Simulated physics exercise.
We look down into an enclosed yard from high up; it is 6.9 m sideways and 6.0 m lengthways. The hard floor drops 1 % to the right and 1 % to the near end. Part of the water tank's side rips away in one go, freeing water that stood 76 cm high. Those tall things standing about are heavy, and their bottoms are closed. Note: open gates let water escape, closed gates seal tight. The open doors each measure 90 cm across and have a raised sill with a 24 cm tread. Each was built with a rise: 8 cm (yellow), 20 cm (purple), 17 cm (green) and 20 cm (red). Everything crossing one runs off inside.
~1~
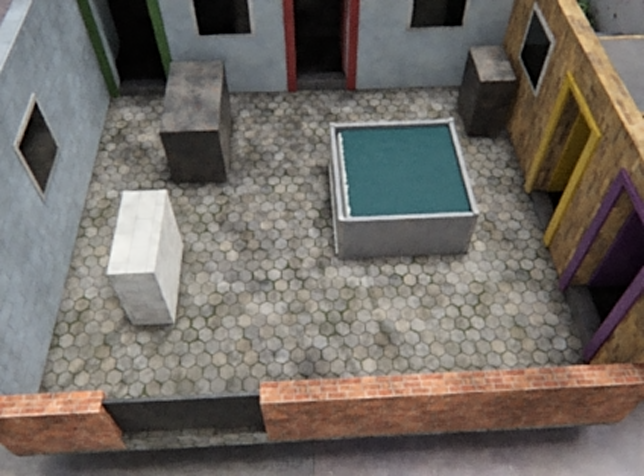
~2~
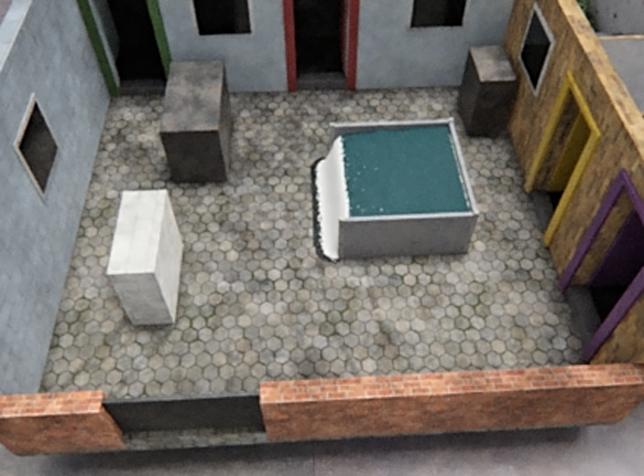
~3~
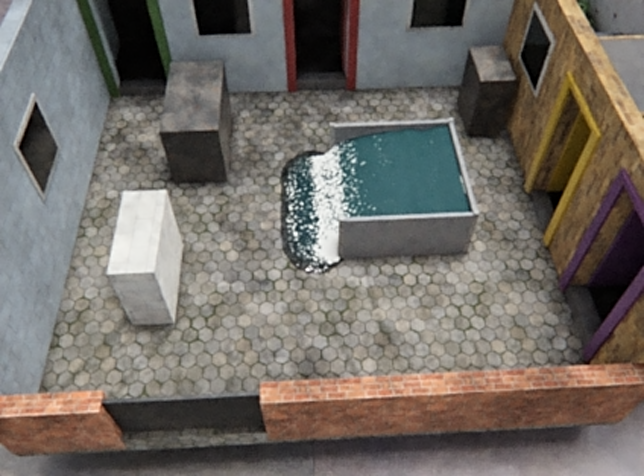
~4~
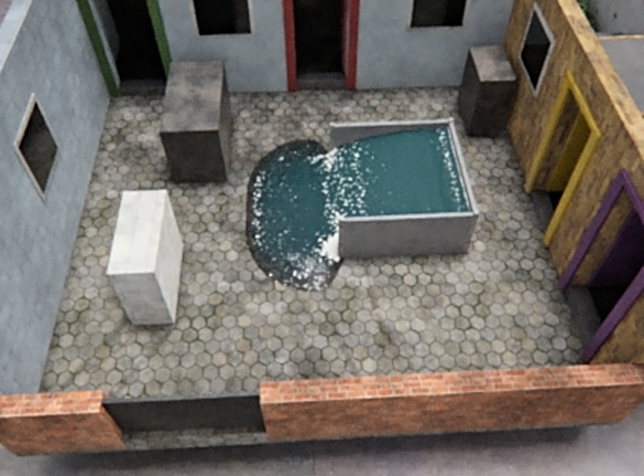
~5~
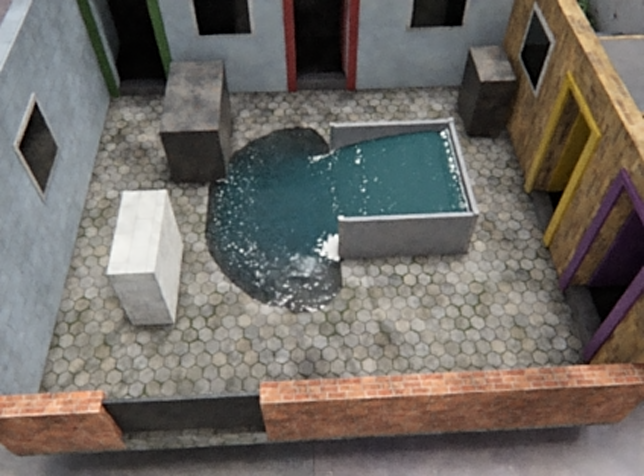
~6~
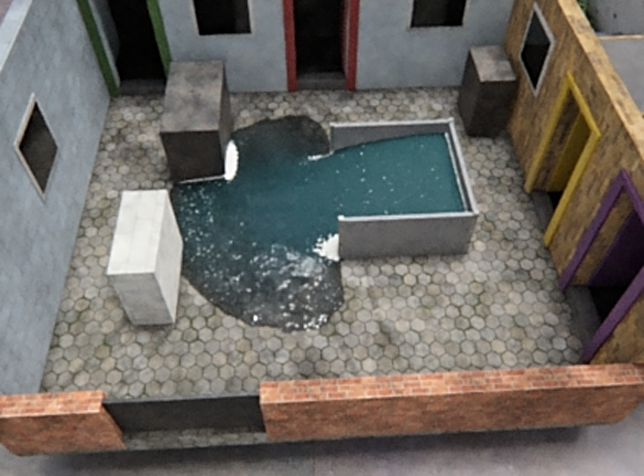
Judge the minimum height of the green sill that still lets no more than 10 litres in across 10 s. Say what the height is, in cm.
My estimate is 18 cm.
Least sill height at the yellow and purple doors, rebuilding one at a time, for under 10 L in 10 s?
You'd want about 9.5 centimetres at yellow and about 12.0 centimetres at purple.
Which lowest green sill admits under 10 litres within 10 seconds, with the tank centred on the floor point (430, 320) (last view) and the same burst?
Minimum: Approx. 25 cm.
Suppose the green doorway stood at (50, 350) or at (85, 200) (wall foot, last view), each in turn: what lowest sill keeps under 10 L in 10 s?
13.5 and 32 cm.
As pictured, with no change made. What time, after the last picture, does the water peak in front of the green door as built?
The depth peaks at about 2.6 seconds.
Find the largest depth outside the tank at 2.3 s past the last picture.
36 cm.
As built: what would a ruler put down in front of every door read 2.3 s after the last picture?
In cm - yellow: 0, purple: 0, green: 20, red: 8.
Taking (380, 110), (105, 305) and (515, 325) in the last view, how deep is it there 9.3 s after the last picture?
Some 4, 4 and 13 cm.
Then, 0.7 s after the last picture water covers 30 % of the floor, deepest (38 cm) near (187, 248); it has not reached the green door.
Then, 2.3 s after the last picture water covers 60 % of the floor, deepest (36 cm) near (78, 422); 20 cm at the green door, 2 litres in over its 17 cm sill.
Then, 9.3 s after the last picture water covers 95 % of the floor, deepest (16 cm) near (554, 398); 3 cm at the green door, 14 litres in over its 17 cm sill.
At the green door as built, the water peaked near 21 cm, 2.5 s after the last picture.
With a sill of 14.5 cm, 27 litres would have come in within the 10 s; with 19.5 cm, 6 litres. So under 10 litres takes about 18 cm.
